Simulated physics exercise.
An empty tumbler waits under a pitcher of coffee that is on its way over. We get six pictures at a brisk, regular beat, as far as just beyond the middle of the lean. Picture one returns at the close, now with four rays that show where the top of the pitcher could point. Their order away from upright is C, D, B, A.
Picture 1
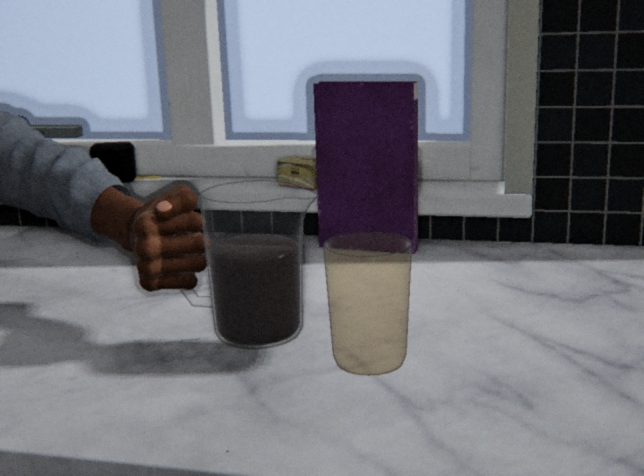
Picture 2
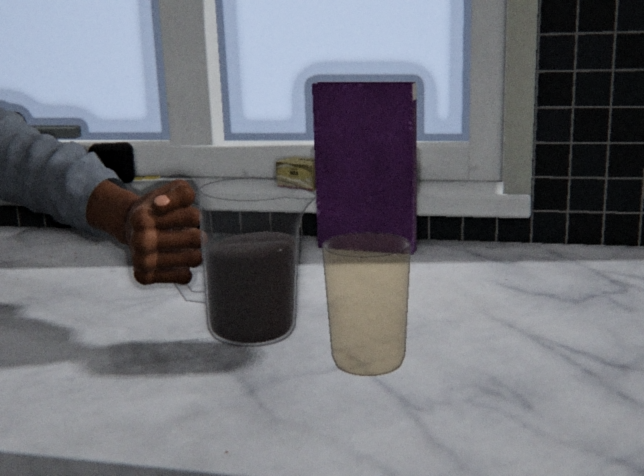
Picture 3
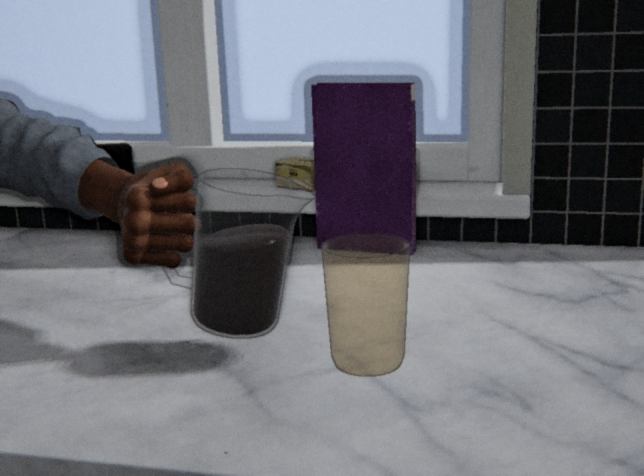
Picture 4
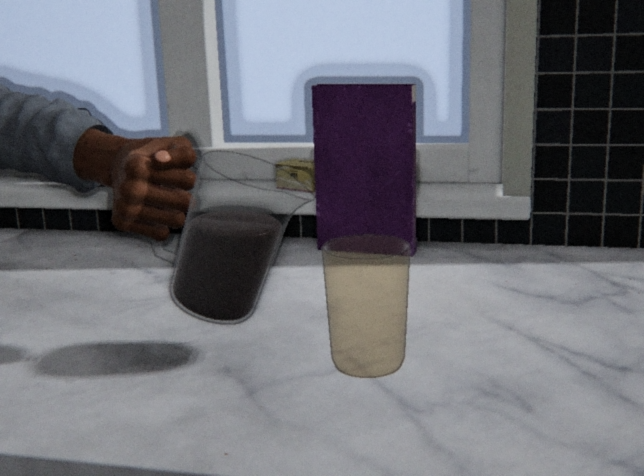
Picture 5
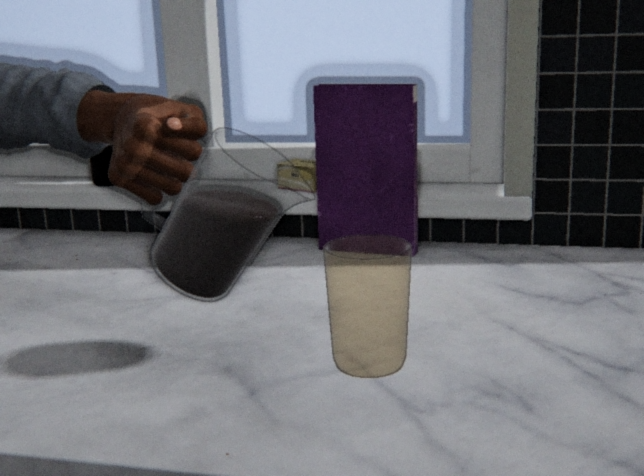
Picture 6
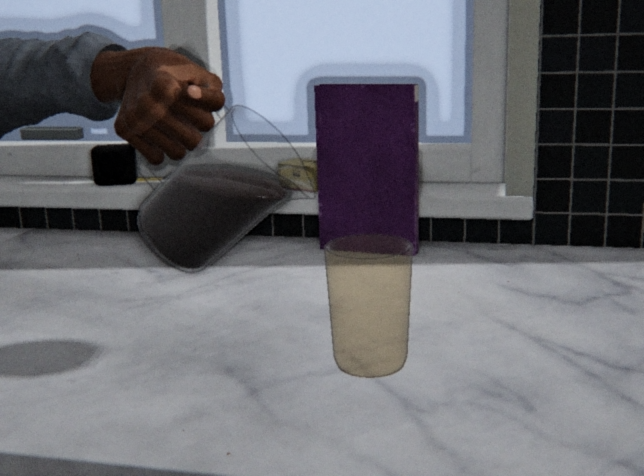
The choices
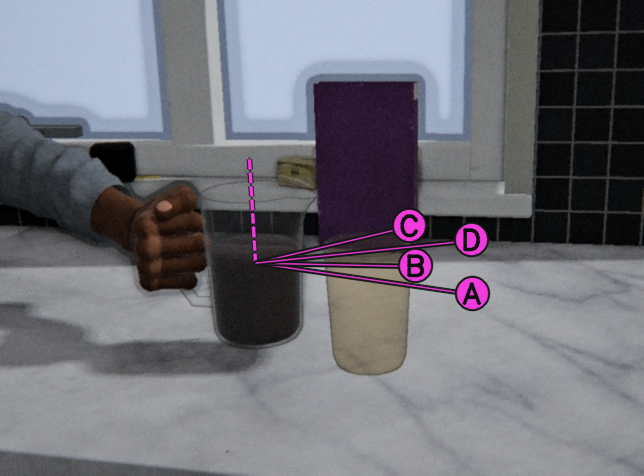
A hand lifts a clear pitcher of dark liquid and tilts it toward a glass.
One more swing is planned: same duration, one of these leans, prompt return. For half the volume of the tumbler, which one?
Use line C.
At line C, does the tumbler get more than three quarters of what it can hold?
No, less.
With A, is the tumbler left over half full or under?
Over.
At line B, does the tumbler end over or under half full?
Over.
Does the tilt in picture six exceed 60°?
No.
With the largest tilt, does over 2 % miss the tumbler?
Yes, it does.
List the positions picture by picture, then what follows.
Upright, lip at (315, 196); rim of the tumbler round (367, 243); nothing has left yet, in the first frame.
Tipped about 3°, lip at (314, 196); nothing has left yet, in the second frame.
Tipped about 10°, lip at (313, 197); nothing has left yet, in the third frame.
Tipped about 21°, lip at (312, 198); nothing has left yet, in the fourth frame.
Tipped about 34°, lip at (313, 198); nothing has left yet, in the fifth frame.
Tipped about 48°, lip at (313, 196); nothing has left yet, in the sixth frame.
On the marked copy, A at (455, 292); B at (398, 266); C at (393, 230); D at (454, 242).
With A, the tumbler ends with about 76 % of what it can hold; 20 % of the coffee is spilt.
With B, the tumbler ends with about 74 % of what it can hold; 10 % of the coffee is spilt.
With C, the tumbler ends with about 50 % of what it can hold.
With D, the tumbler ends with about 65 % of what it can hold; 4 % of the coffee is spilt.
